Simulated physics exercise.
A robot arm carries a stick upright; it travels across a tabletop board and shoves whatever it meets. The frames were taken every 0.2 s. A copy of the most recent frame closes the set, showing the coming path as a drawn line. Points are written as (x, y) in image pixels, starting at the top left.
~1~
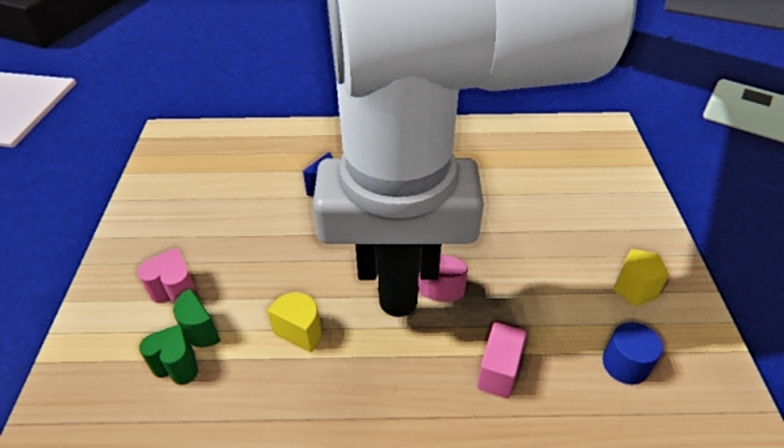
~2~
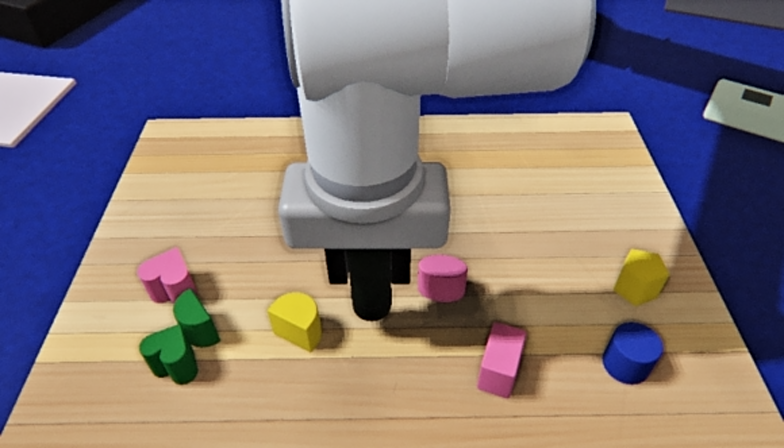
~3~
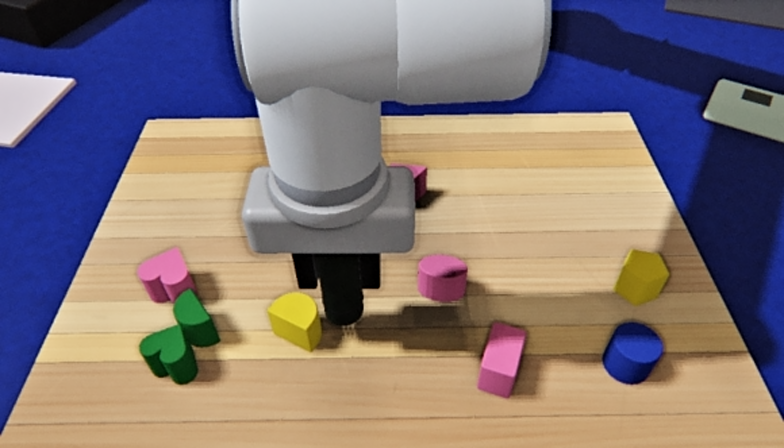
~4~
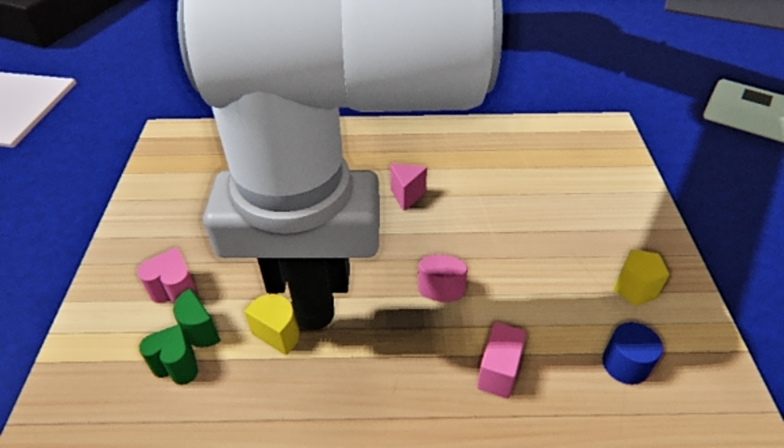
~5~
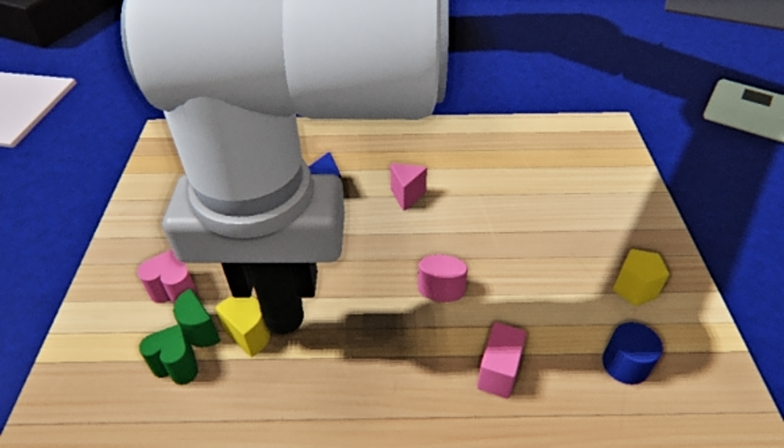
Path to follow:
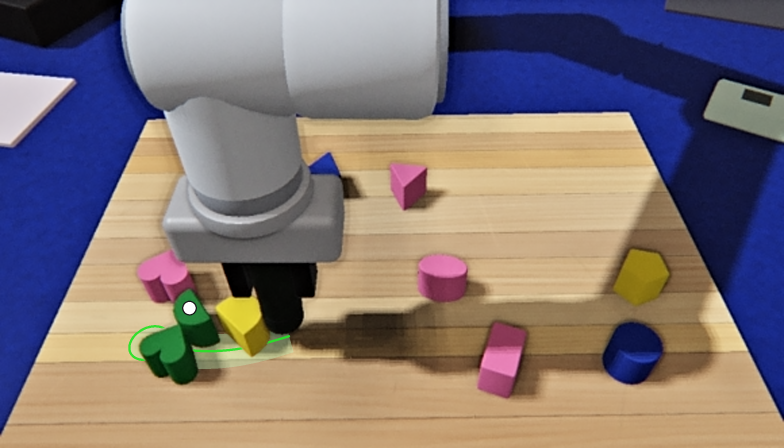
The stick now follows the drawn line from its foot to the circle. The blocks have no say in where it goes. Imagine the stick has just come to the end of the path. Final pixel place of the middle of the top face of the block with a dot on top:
It sits at (122, 271).
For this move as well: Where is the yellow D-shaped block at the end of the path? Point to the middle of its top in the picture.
That would be at about pixel (132, 289).
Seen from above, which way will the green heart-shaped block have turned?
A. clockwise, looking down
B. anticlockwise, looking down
I'll go with B - anticlockwise, looking down.
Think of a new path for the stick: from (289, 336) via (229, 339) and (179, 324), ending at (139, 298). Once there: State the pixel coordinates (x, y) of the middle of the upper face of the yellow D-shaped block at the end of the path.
It will end up at (86, 276).
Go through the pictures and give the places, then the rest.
In the first picture, stick's lower end (398, 302); pink heart-shaped block (165, 267); green heart-shaped block (165, 343); green D-shaped block (189, 308); yellow D-shaped block (295, 308).
In the second picture, stick (372, 307); blocks still.
In the third picture, stick (344, 311); blocks still.
In the fourth picture, stick (315, 315); yellow D-shaped block (272, 310).
In the fifth picture, stick (285, 319); pink heart-shaped block (165, 267); green heart-shaped block (165, 343); green D-shaped block (189, 308); yellow D-shaped block (242, 310).
Drawn move, from (289, 336) over (242, 348) and (194, 351) to (150, 343); the dot is on the green D-shaped block.
On the path given first. One third of the way, stick (235, 331); green heart-shaped block (157, 345), turned 25° anticlockwise; green D-shaped block (172, 306), turned 35° clockwise; yellow D-shaped block (200, 310), turned 45° clockwise.
Two thirds of the way, stick (185, 333); pink heart-shaped block (164, 265); green heart-shaped block (146, 352), turned 20° anticlockwise; green D-shaped block (140, 293), turned 80° clockwise; yellow D-shaped block (164, 302), turned 85° clockwise.
At the end, stick (139, 325); pink heart-shaped block (160, 255), turned 25° clockwise; green heart-shaped block (129, 356), turned 50° anticlockwise; green D-shaped block (122, 271), turned 115° clockwise; yellow D-shaped block (132, 289), turned 120° clockwise.
